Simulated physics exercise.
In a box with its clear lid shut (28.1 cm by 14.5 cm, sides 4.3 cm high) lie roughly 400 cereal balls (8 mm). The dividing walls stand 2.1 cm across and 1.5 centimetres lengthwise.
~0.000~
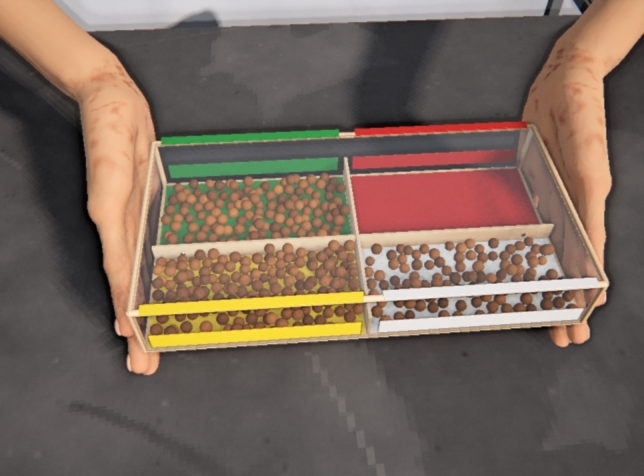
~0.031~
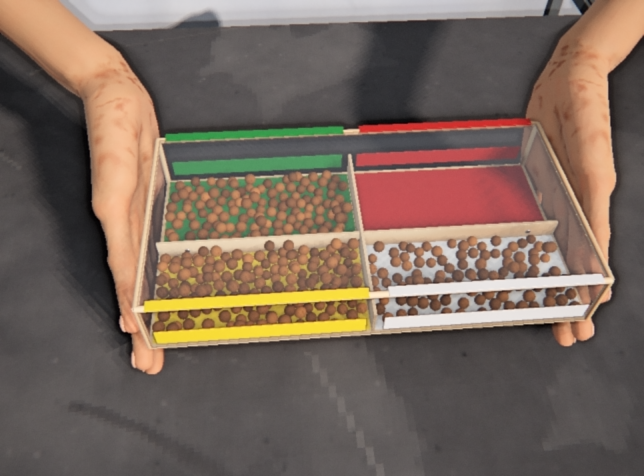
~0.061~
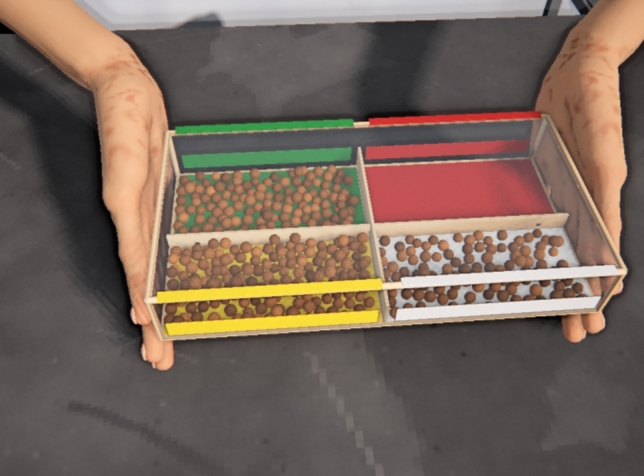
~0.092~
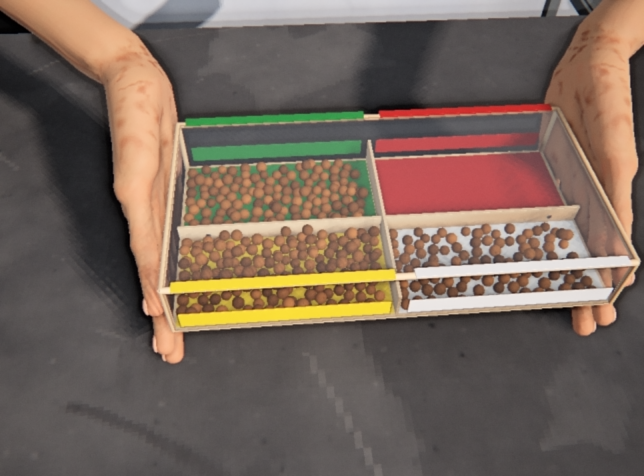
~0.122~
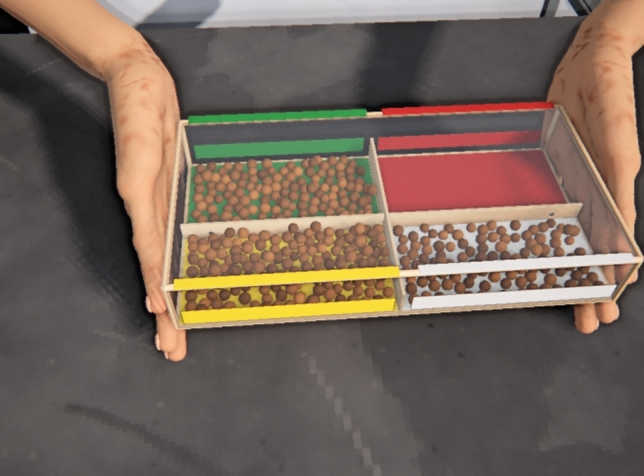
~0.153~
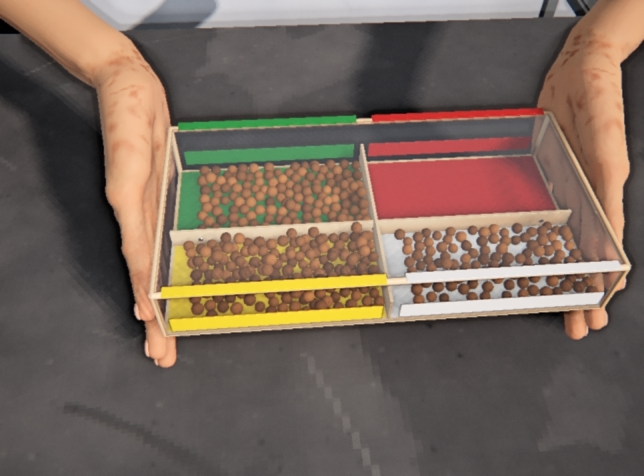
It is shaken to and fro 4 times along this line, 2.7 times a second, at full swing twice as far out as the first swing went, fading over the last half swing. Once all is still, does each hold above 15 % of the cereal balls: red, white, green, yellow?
As I see it, red compartment is going to come up short, white compartment is going to hit the target, green compartment is going to hit the target, yellow compartment is going to hit the target.
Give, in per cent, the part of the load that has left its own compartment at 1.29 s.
Some 5 per cent.
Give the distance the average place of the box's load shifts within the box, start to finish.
Around 0.0 centimetres.
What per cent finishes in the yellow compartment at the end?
Around 40 in a hundred.
After 0.59 s, tilt 0 degrees; white 30 %, green 35 %, yellow 40 %; middle of all pieces near (302, 279).
Then, at 0.95 s, tilt 0 degrees; white 30 %, green 35 %, yellow 40 %; middle of all pieces near (307, 276).
After 1.29 s, tilt 0 degrees; white 30 %, green 35 %, yellow 40 %; middle of all pieces near (331, 260).
After 1.61 s, tilt 0 degrees; white 30 %, green 35 %, yellow 40 %; middle of all pieces near (307, 261).
By 1.9 s all is still; red 0 %, white 30 %, green 35 %, yellow 40 %.
